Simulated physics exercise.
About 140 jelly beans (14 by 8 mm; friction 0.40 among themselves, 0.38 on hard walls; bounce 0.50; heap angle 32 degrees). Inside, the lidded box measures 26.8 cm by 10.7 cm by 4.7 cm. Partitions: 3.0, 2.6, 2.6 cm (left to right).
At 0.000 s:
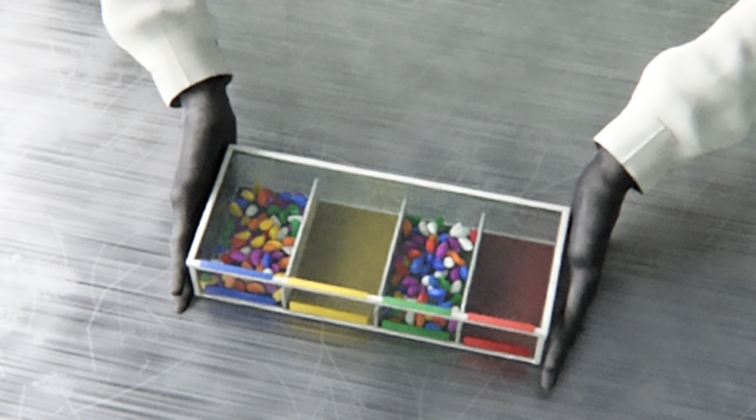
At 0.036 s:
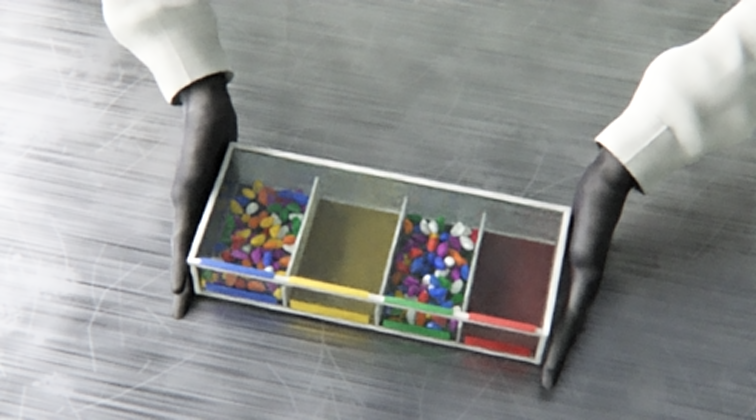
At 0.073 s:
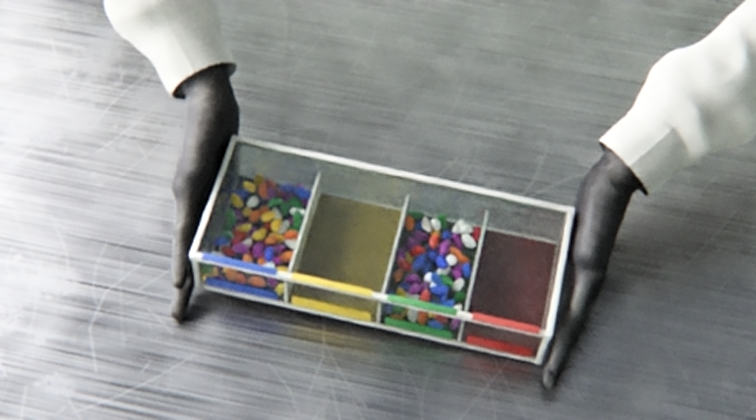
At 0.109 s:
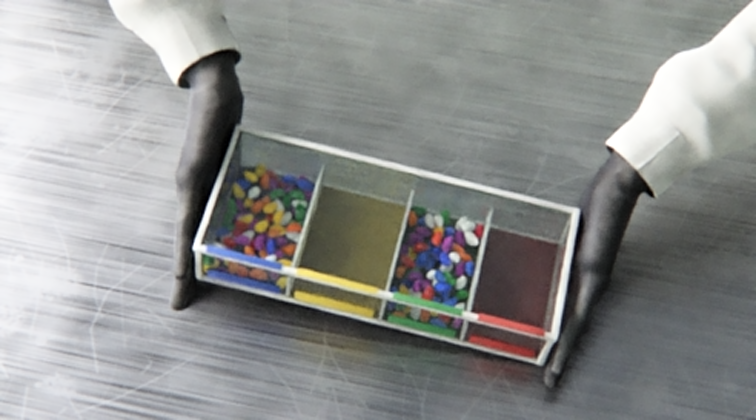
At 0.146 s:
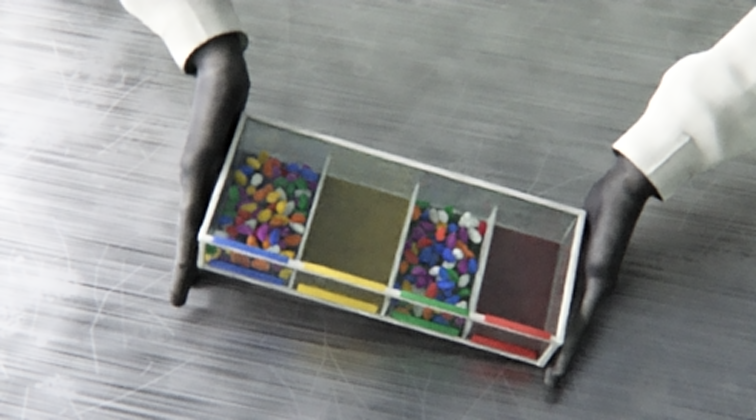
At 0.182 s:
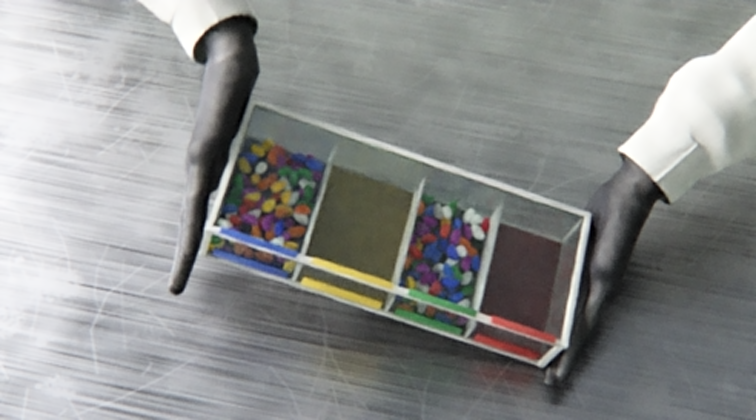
Two dark hands held a clear box of colorful jelly beans by its ends, with beans in the blue and green sections, then tilted it gently so the left side rose higher than the right.
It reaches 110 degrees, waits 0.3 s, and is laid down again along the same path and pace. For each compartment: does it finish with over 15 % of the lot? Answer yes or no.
Red compartment: Yes; blue compartment: Yes; green compartment: No; yellow compartment: No.
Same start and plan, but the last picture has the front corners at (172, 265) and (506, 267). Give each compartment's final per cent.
Red 0, blue 95, green 0, yellow 5.
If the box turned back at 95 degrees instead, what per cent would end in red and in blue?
Red 60, blue 25.
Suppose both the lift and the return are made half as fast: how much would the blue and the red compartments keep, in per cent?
Then: Blue 10, red 85.
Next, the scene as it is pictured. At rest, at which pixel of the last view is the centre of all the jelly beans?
Near (501, 319).
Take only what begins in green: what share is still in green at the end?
Some 0 per cent.
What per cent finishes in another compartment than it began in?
Roughly 75 per cent.
After 1.12 s, tilt 110 degrees; red 50 %, blue 30 %, green 15 %, yellow 5 %.
After 1.74 s, tilt 59 degrees; red 70 %, blue 25 %, yellow 5 %.
After 2.41 s, tilt 0 degrees; red 70 %, blue 25 %, yellow 5 %.
By 2.7 s all is still; red 70 %, blue 25 %, green 0 %, yellow 5 %.
